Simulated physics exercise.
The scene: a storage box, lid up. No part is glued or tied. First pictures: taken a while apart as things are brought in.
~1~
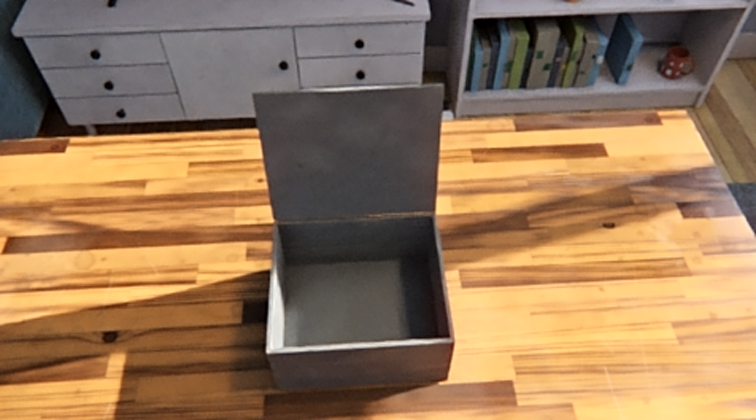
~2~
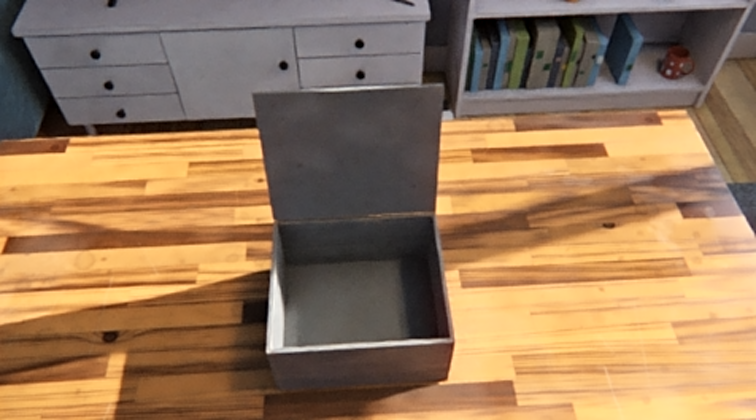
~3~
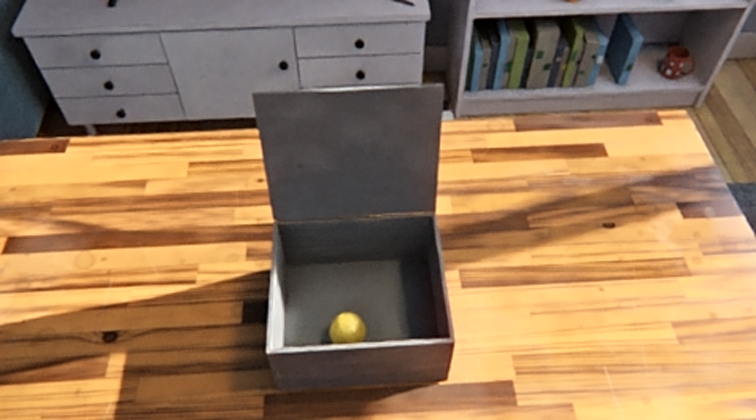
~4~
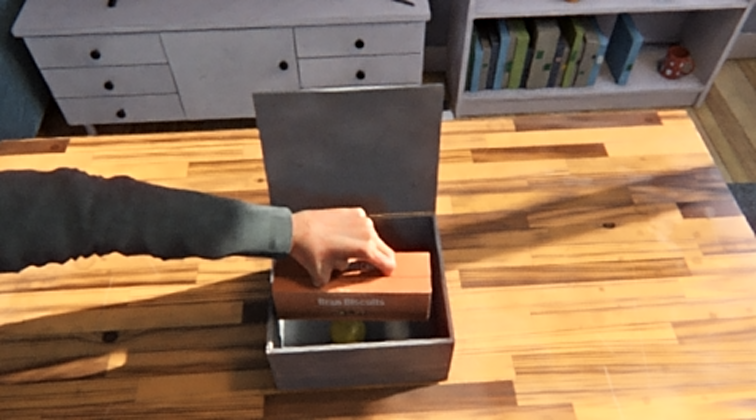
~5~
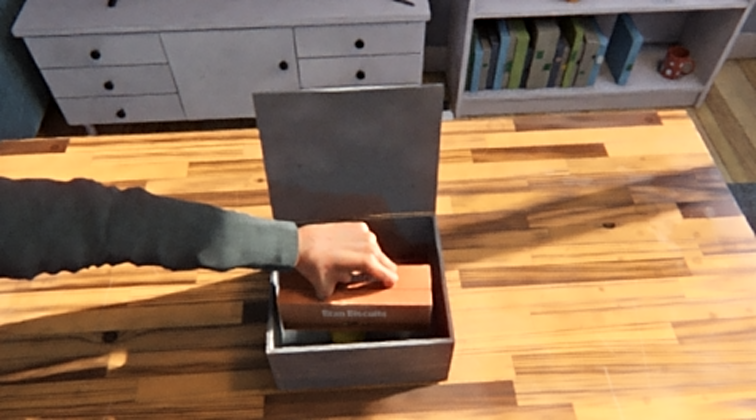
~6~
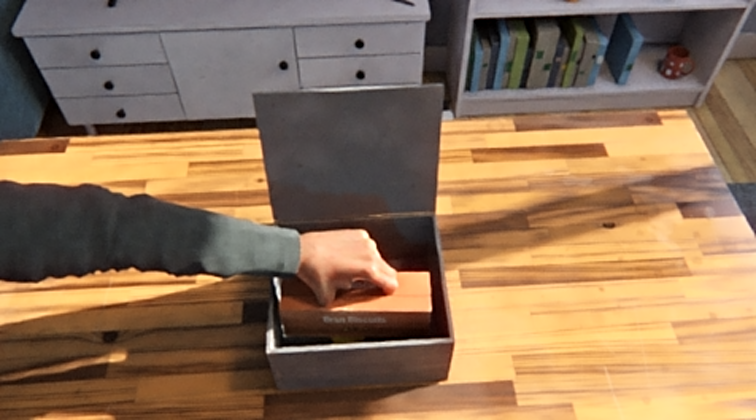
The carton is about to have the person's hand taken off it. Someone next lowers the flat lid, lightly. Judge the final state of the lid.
The lid is fully down.
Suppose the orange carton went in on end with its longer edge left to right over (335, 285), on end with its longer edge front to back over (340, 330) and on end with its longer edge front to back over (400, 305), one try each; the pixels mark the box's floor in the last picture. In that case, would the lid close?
In order, the lid gets blocked, then gets blocked, then gets blocked.
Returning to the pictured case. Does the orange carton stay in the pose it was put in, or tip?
Result: It leans over.
Then, 1.00 s past the last view, lid starting down; orange carton on its side near (364, 284); yellow lemon displaced about its own width.
Then, 1.80 s past the last view, lid 45° above the rim; orange carton on its side near (364, 284); yellow lemon displaced about its own width.
Finally, lid shut; down or leaning hard in the box, orange carton; moved from the start, yellow lemon. Final places as the last picture's camera would see them, orange carton near (364, 284).
